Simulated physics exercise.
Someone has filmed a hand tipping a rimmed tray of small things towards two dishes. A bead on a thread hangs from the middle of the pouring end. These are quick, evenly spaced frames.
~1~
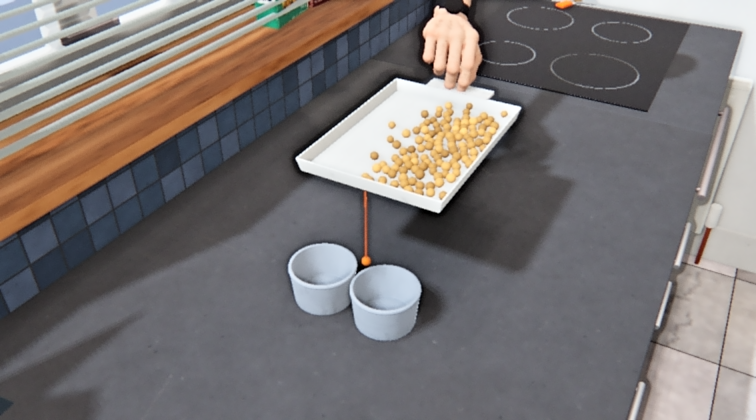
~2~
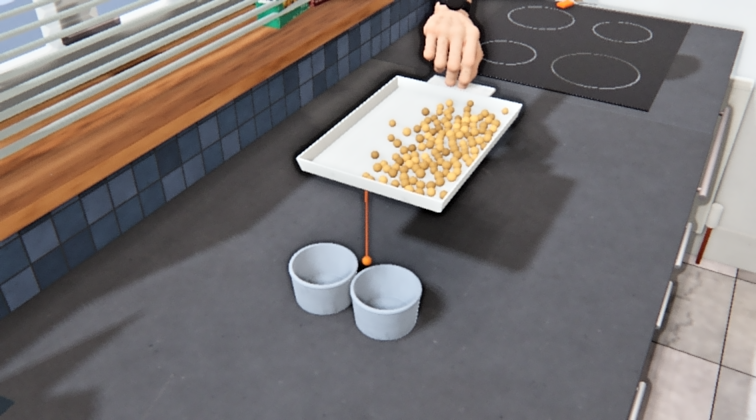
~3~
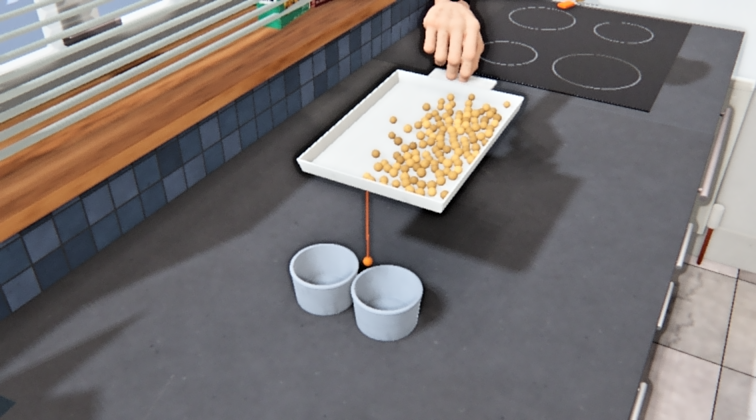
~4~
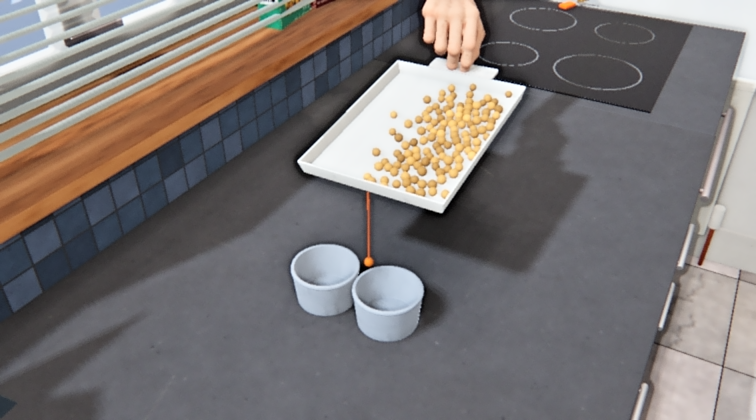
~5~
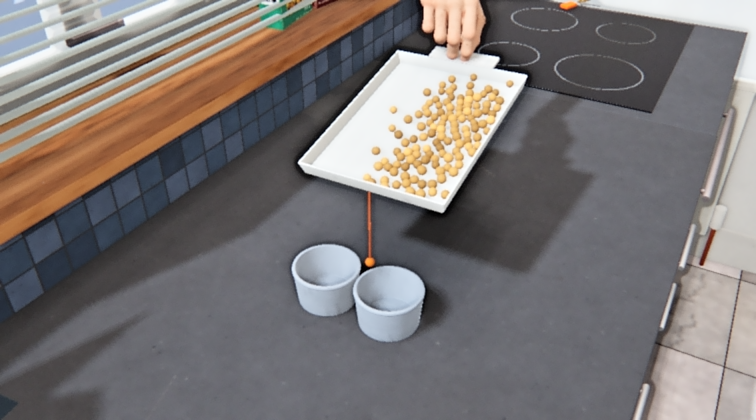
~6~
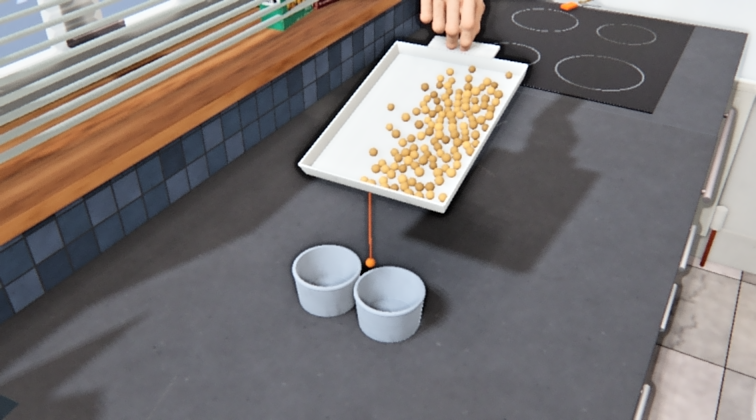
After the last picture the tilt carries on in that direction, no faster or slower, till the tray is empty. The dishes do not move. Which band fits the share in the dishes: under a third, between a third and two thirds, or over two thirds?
Caught overall: From one third to two thirds.
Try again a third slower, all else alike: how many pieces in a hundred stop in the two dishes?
Near 50 %.
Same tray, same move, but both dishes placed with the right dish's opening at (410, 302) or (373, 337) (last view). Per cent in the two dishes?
First some 50, then 10 per cent.
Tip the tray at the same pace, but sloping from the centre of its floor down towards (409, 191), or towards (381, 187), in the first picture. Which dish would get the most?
In turn: Right; the dish on the right.
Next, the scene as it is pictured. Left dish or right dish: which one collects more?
It is the left dish.
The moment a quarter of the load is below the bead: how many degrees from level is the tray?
Near 80 degrees.
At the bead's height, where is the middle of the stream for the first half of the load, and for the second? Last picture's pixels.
At about (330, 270), then at (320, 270).
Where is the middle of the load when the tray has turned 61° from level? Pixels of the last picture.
Roughly at (371, 171).
Shortly afterwards, tray tipped steeply; all but a few on the tray; only a few outside both; a little in the air.
Next, tray tipped past a quarter turn; only a few on the tray; a little in the right dish; near a quarter in the left dish; near half outside both; a little in the air.
Some moments later, tray tipped past a quarter turn; a little in the right dish; near a third in the left dish; near half outside both.
In the end, tray tipped past a quarter turn; a little in the right dish; near a third in the left dish; near half outside both.
